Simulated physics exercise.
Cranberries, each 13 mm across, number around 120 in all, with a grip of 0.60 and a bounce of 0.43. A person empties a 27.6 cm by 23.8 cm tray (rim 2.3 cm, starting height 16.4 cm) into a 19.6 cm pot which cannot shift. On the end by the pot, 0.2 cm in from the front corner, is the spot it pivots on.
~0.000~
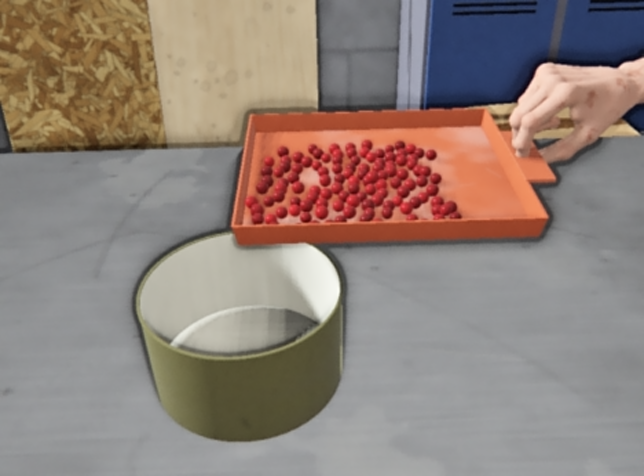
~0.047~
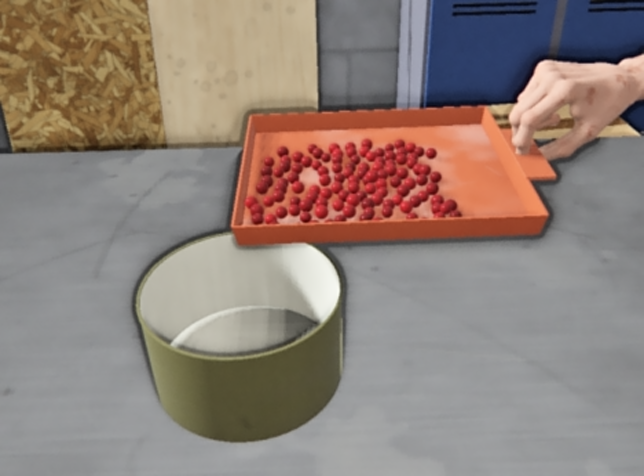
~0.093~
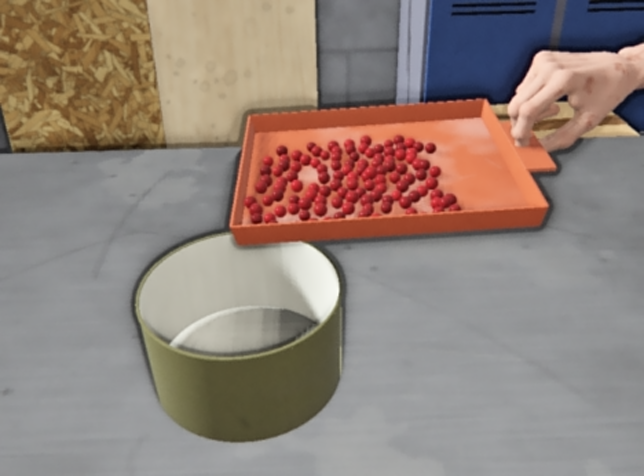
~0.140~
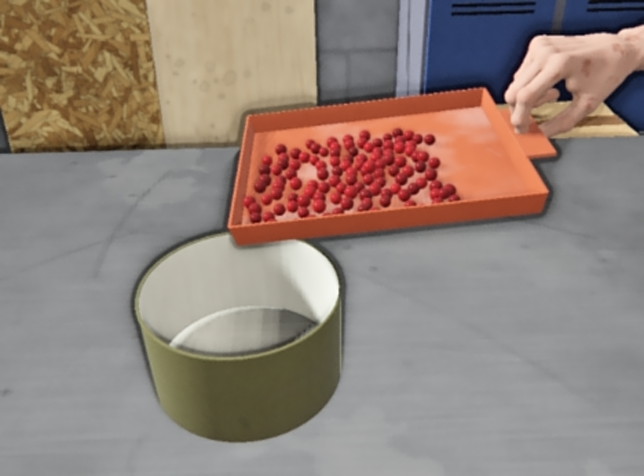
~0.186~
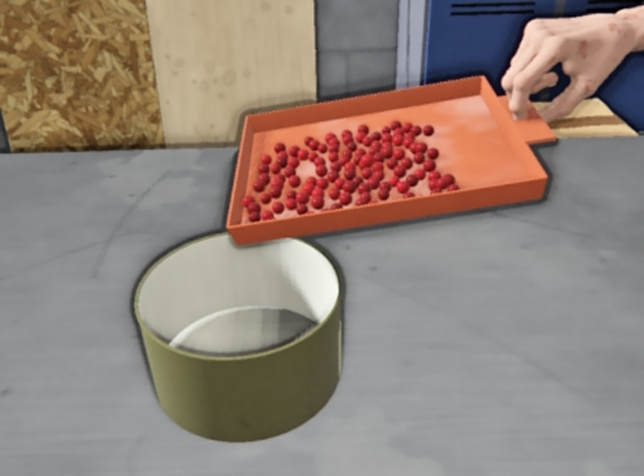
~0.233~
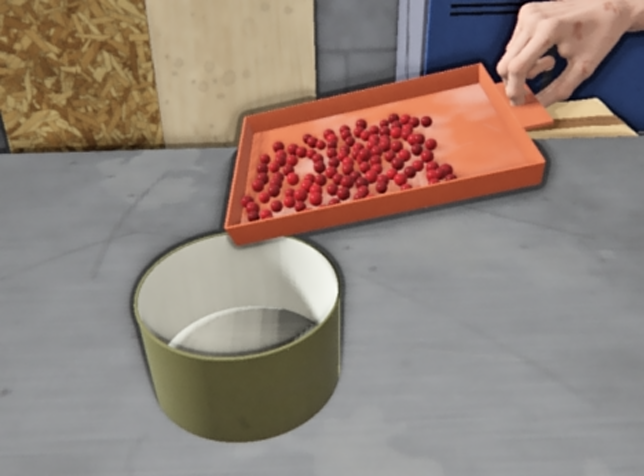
Orange tray of small red balls tilting gradually as a hand raises its right end, beside an empty green pot.
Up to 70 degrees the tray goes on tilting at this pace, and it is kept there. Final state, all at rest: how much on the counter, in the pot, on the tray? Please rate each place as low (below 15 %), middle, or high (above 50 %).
Counter: Low, pot: Low, tray: High.
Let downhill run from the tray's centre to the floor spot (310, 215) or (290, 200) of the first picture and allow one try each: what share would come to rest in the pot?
Roughly 0 % for the first direction, roughly 0 % for the second.
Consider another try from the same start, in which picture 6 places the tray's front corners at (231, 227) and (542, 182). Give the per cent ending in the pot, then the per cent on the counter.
That works out as pot 0 and counter 0.
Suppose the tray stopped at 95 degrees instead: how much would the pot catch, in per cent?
I'd say close to 50 percent.
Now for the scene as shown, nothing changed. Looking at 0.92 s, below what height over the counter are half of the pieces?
Median height: Approx. 20 cm.
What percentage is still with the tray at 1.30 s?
It comes to near 100 per cent.
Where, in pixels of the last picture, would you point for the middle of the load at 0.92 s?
At about (261, 157).
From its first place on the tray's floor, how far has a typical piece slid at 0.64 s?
I'd say close to 6 centimetres.
After 0.64 s, tilt 40 degrees; the tray holds 100 %, the pot 0 %.
Then, at 0.92 s, tilt 59 degrees; the tray holds 100 %, the pot 0 %.
Then, at 1.30 s, tilt 70 degrees; the tray holds 100 %, the pot 0 %.
By 1.6 s all is still; counter 0 %, pot 0 %, tray 100 %.
